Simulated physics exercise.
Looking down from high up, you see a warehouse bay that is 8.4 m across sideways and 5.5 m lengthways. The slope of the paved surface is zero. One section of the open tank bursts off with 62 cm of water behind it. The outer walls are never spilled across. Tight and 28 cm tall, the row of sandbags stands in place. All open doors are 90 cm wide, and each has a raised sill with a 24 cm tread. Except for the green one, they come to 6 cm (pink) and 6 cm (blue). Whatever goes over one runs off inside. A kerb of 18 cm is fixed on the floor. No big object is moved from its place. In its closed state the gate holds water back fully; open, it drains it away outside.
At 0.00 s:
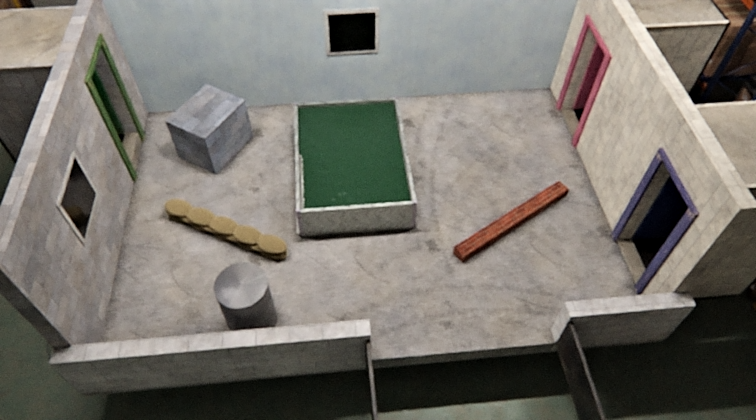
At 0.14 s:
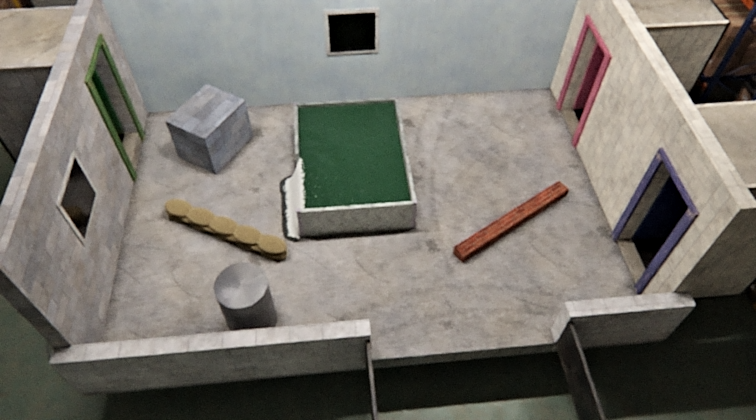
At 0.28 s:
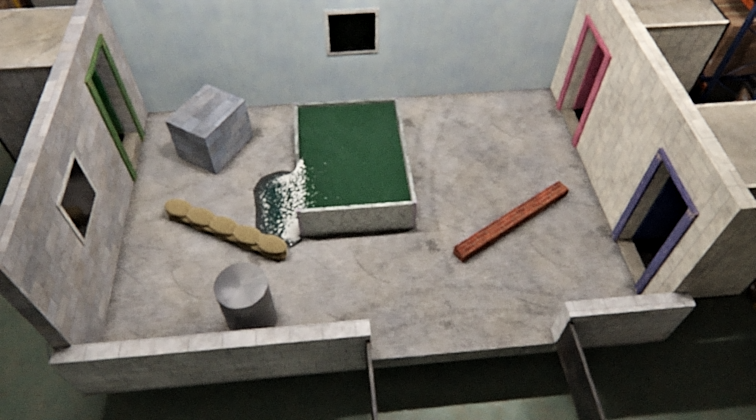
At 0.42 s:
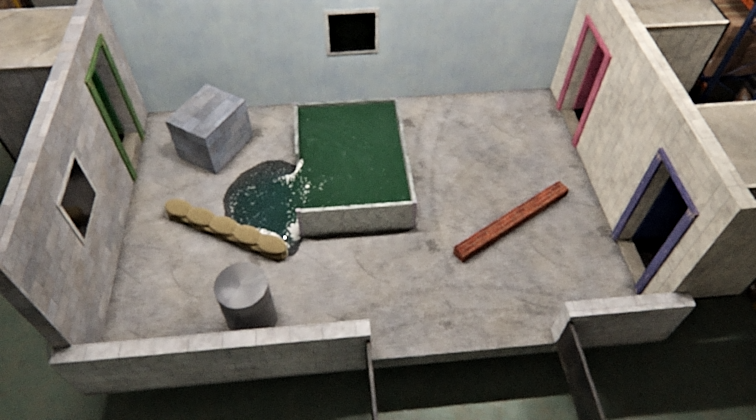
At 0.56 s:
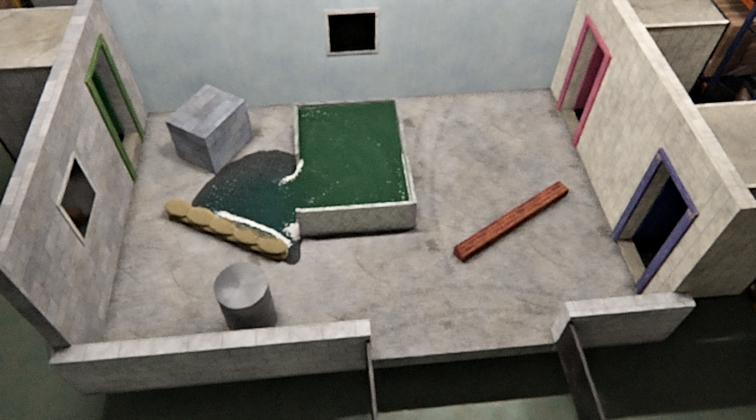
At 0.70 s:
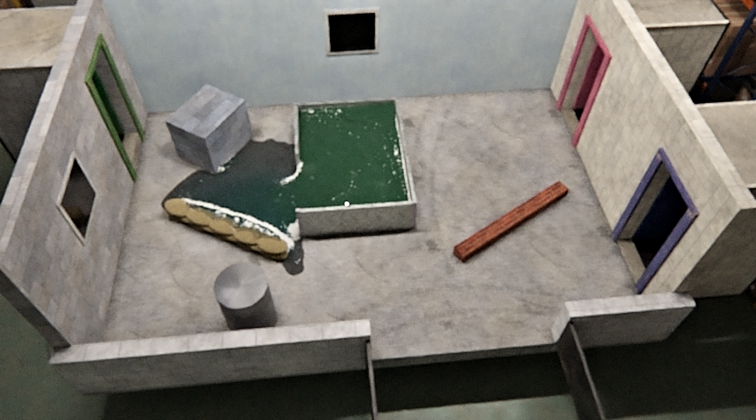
Dark green water bursts from the tank's left side and spreads across the floor to the sandbags.
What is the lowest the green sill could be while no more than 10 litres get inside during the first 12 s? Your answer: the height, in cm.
About 35 cm.
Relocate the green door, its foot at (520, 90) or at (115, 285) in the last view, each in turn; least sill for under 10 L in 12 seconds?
You'd want about 8.0 cm there first, then about 7.5 cm.
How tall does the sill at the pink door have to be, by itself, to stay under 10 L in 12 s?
Pink: Roughly 9.5 cm.
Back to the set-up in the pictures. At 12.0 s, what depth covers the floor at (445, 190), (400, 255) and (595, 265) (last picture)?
About 3, 2 and 6 cm respectively.
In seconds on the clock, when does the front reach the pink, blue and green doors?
The pink door at 5.5 seconds, the blue door at 8.5 seconds, the green door at 1.2 seconds.
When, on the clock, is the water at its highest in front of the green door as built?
Approximately 2.0 s.
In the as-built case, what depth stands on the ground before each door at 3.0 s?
Before pink it's 0 cm, before blue 0 cm, before green 31 cm.
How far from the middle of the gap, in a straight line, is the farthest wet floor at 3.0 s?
Front distance: Approx. 4.2 m.
After 1.4 s water covers 15 % of the floor, deepest (46 cm) near (262, 236); 25 cm at the green door, 0 litres in over its 26 cm sill.
After 3.0 s water covers 40 % of the floor, deepest (38 cm) near (148, 115); 31 cm at the green door, 53 litres in over its 26 cm sill.
After 12.0 s water covers 95 % of the floor, deepest (11 cm) near (106, 325); 10 cm at the green door, 64 litres in over its 26 cm sill.
At the green door as built, the water arrived by 1.3 s and peaked near 38 cm at 2.0 s.
Run again over the same 12 s with other heights there, 28 litres in over 31 cm, 1 litre over 42 cm. The limit of 10 litres is kept from about 35 cm up.
